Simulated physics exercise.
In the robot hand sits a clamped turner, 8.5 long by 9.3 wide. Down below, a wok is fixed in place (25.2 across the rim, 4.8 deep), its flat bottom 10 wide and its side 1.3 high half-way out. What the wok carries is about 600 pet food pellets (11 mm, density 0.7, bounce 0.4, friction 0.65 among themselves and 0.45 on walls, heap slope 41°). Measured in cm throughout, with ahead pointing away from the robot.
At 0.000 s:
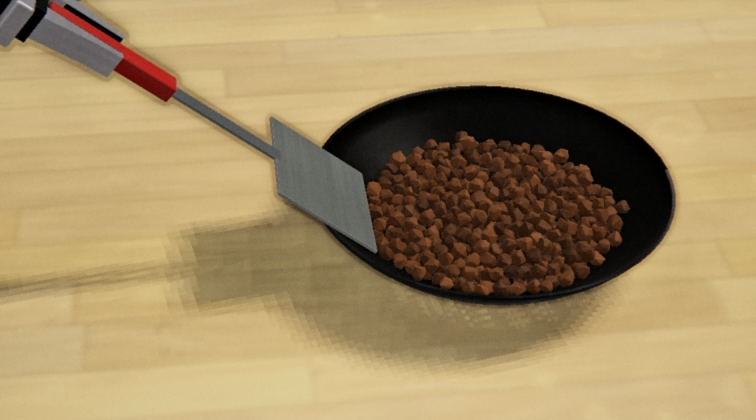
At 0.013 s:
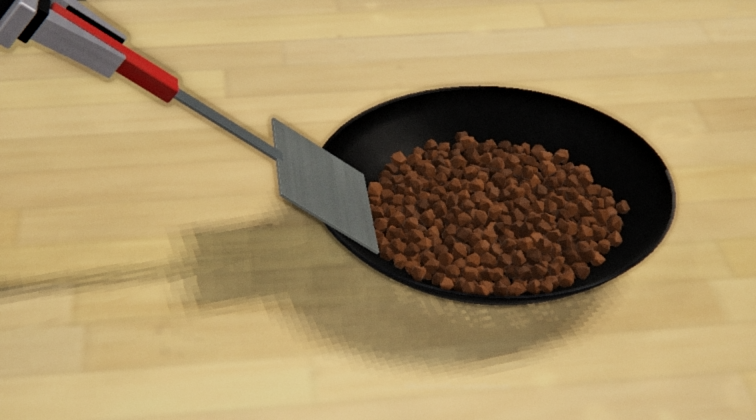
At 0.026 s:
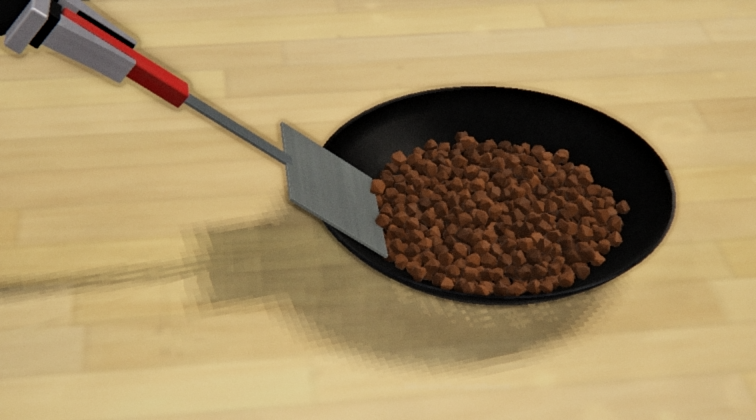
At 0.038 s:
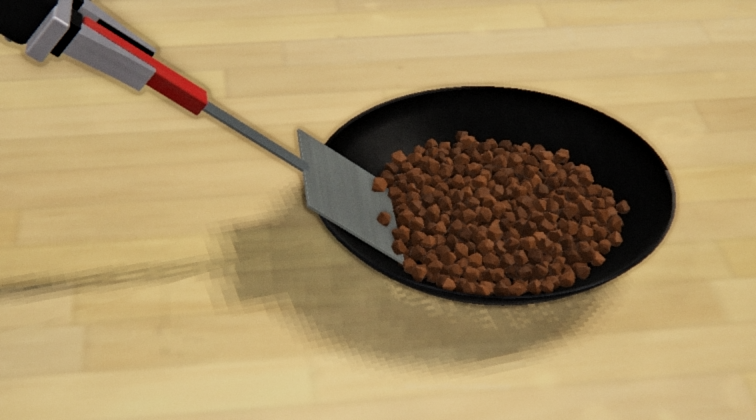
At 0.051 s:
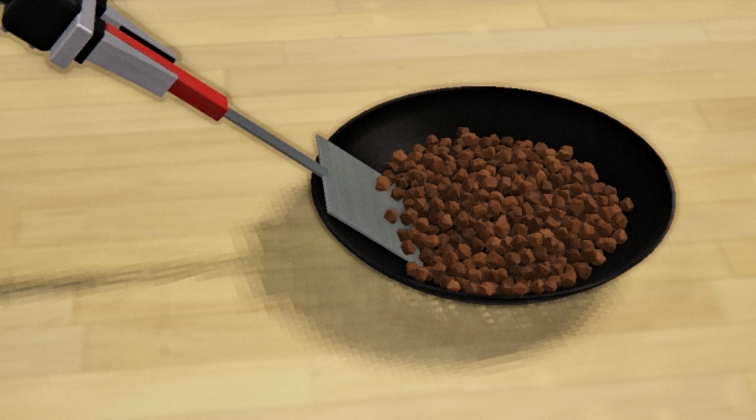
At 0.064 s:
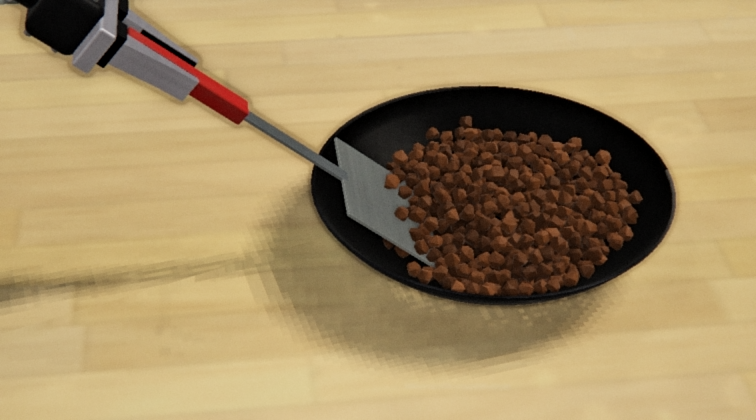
The video shows a robot hand holding a turner at the left edge of a black wok of brown pellets, then sliding its flat blade rightward into the heap, nudging the pellets slightly toward the right.
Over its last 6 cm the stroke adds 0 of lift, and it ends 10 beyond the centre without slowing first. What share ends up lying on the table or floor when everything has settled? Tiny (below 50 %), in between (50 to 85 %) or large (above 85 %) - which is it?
In between, so 50 to 85 %.
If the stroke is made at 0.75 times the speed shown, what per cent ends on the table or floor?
I'd put it at about 60 per cent.
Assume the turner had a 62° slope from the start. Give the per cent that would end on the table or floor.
It would be near 65 per cent.
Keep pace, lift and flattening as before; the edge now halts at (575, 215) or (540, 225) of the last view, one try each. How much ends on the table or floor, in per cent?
Estimates, in order: 30 % and 15 %.
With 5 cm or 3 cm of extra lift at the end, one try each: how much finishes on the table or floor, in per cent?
It works out to some 60 per cent for the first setting and some 65 per cent for the second.
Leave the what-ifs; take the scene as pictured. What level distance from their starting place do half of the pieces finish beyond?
Somewhere about 25 centimetres, I'd say.
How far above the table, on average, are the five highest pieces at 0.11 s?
I'd say close to 7 cm on average.
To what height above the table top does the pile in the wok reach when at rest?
Height at rest: Roughly 5.5 cm.
After 0.11 s, sloping 40°, highest piece 8 above the table; 595 in the wok, 4 on the blade or in flight.
After 0.16 s, sloping 40°, highest piece 10 above the table; 572 in the wok, 27 on the blade or in flight.
After 0.38 s, sloping 40°, highest piece 11 above the table; 233 on the table or floor, 221 in the wok, 145 on the blade or in flight.
After 1.43 s, sloping 40°, highest piece 6 above the table; 378 on the table or floor, 221 in the wok.
In the end, 378 on the table or floor, 221 in the wok. That is 63 % on the table or floor.
